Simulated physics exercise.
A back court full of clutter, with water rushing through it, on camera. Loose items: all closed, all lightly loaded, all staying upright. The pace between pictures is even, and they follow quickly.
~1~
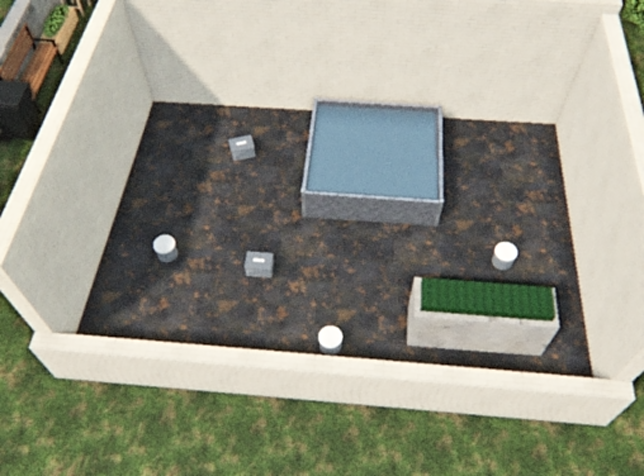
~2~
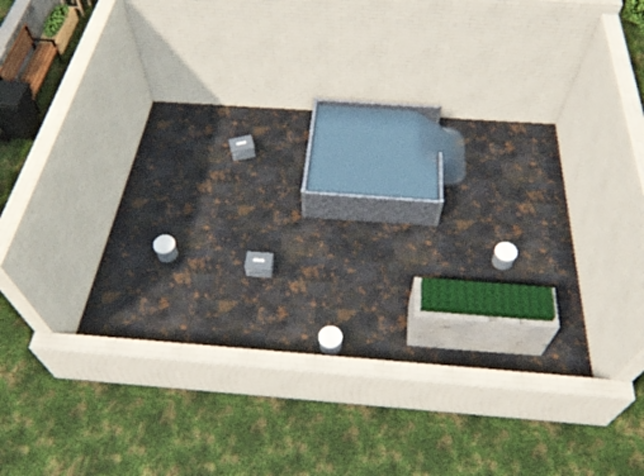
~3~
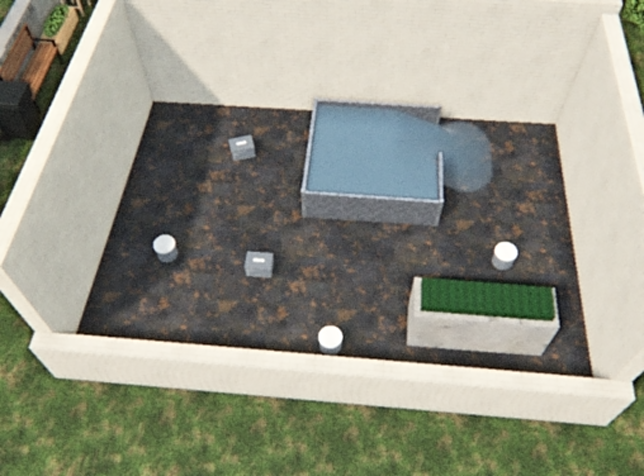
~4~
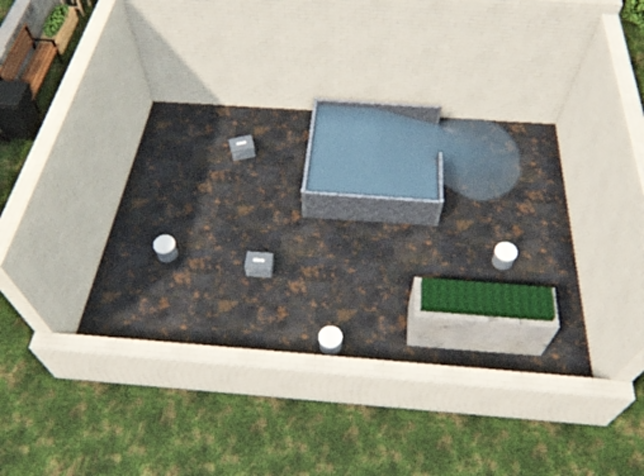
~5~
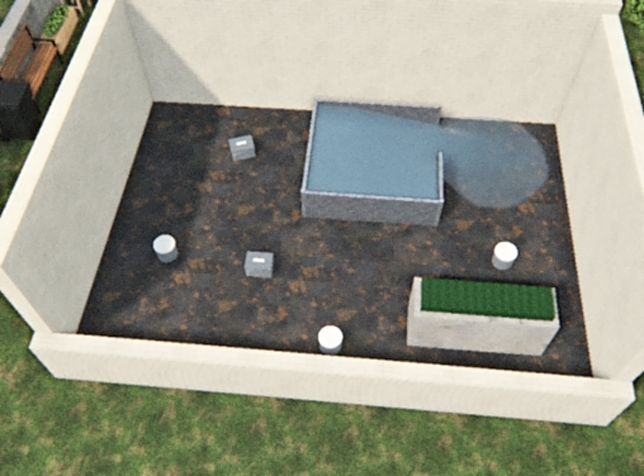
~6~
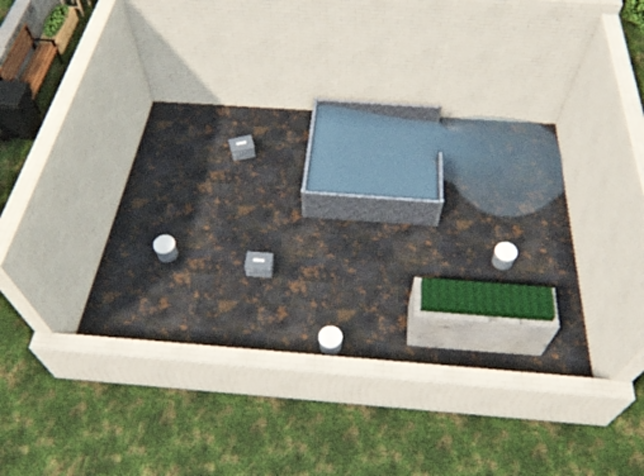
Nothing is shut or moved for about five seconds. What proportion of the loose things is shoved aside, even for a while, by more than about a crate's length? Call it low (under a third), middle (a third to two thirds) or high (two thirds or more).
Low.
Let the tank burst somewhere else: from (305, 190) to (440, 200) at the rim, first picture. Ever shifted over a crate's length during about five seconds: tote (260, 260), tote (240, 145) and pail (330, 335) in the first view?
In turn: Moved that far, stayed within it, moved that far.
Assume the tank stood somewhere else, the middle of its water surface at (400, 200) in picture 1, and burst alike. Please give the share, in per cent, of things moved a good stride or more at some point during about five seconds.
Something like 0 in a hundred.
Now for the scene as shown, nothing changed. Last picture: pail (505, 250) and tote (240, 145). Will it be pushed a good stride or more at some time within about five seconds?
First: At least that; second: Below that.
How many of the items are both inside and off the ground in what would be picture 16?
By my count, 0.
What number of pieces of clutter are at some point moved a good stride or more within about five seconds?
That gives 1.
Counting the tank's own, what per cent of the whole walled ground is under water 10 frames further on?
Roughly 30 %.
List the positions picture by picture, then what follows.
In the first picture, a pail at (506, 251) rests on the ground; a tote at (242, 143), on the bottom; 0 of 5 have shifted.
In the second picture, a pail at (506, 251), on the bottom; a tote at (242, 143), on the bottom; 0 of 5 have shifted.
In the third picture, a pail at (506, 251) rests on the ground; a tote at (242, 143) rests on the ground; 0 of 5 have shifted.
In the fourth picture, a pail at (506, 251) rests on the ground; a tote at (242, 143), on the bottom; 0 of 5 have shifted.
In the fifth picture, a pail at (506, 251), on the bottom; a tote at (242, 143), on the bottom; 0 of 5 have shifted.
In the sixth picture, a pail at (506, 251), on the bottom; a tote at (242, 143), on the bottom; 0 of 5 have shifted.
A moment on, 0 of 5 are well off their spots; 0 afloat.
Next, 0 of 5 are well off their spots; 0 afloat.
Later, 1 of 5 are well off their spots; 0 afloat.
In the end, 1 of 5 are well off their spots, and 1 have been at some point; 0 afloat.
